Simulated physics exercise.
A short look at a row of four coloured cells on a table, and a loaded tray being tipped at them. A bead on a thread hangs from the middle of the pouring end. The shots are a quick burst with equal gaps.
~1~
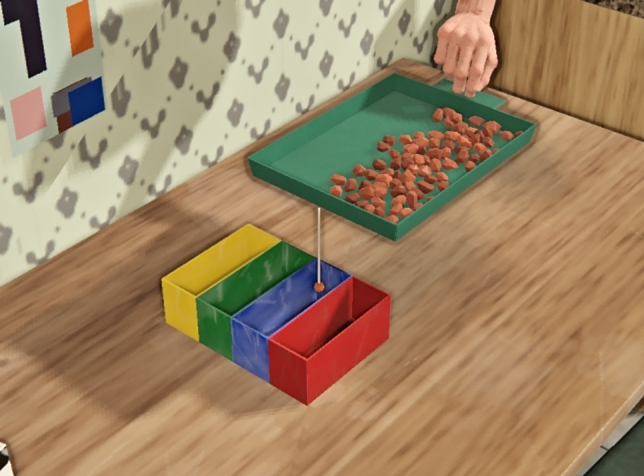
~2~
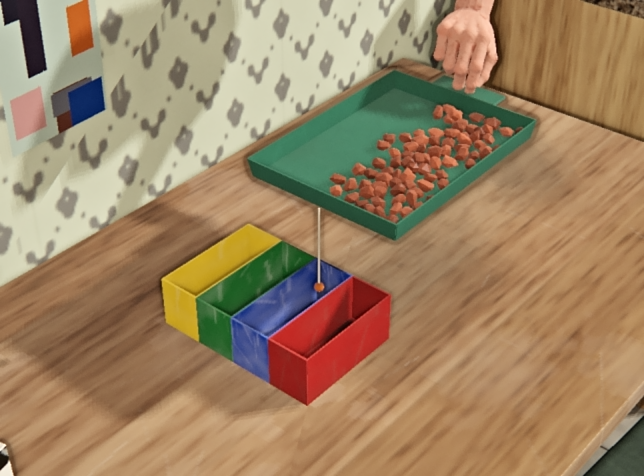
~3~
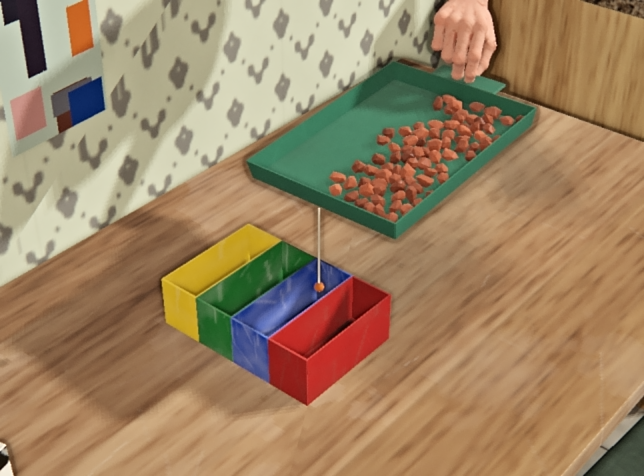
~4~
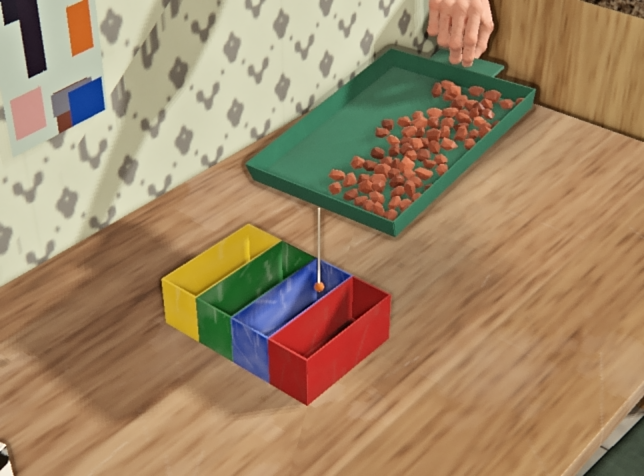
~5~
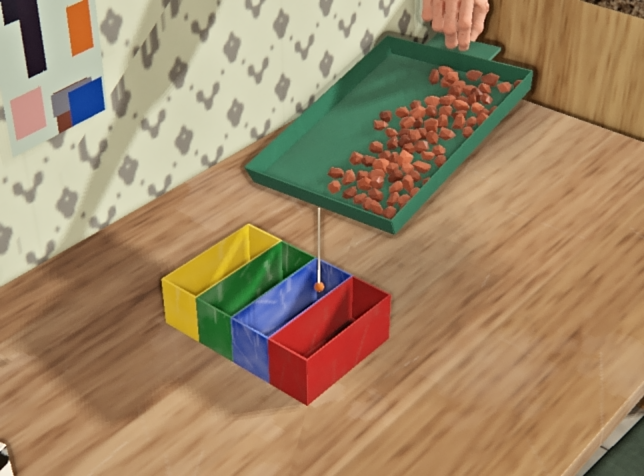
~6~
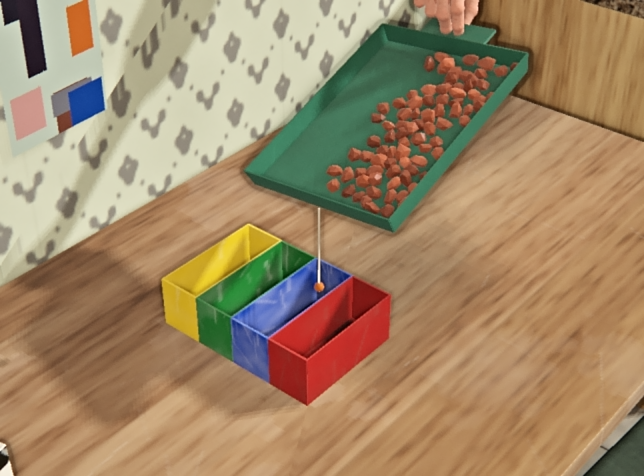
A hand raises the back of a green tray of reddish chunks above four coloured cells.
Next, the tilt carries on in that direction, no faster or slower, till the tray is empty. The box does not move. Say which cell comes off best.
Fullest: The green cell.
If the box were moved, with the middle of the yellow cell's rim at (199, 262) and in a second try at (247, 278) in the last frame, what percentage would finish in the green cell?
Near 40 % and 30 %.
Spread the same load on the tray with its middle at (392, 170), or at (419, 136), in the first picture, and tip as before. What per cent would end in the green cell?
About 50 and 50 per cent.
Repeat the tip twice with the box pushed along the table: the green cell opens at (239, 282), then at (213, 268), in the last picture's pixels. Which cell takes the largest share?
The first try: The green one. The second: That blue cell.
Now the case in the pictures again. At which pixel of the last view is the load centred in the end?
Near (249, 329).
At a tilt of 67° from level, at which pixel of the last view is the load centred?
Near (292, 178).
Soon after the last picture, tray tipped steeply; nearly all on the tray; a small part falling or outside the box.
A little later, tray tipped past a quarter turn; about a third on the tray; about a quarter in the green cell; a small part in the yellow cell; a small part in the blue cell; a small part in the red cell; a small part falling or outside the box.
Later still, tray tipped past a quarter turn; about a third in the green cell; about a quarter in the blue cell; about a quarter in the yellow cell; a small part in the red cell; a small part falling or outside the box.
At rest, tray tipped past a quarter turn; about a third in the green cell; about a quarter in the blue cell; about a quarter in the yellow cell; a small part in the red cell; a small part outside the box.
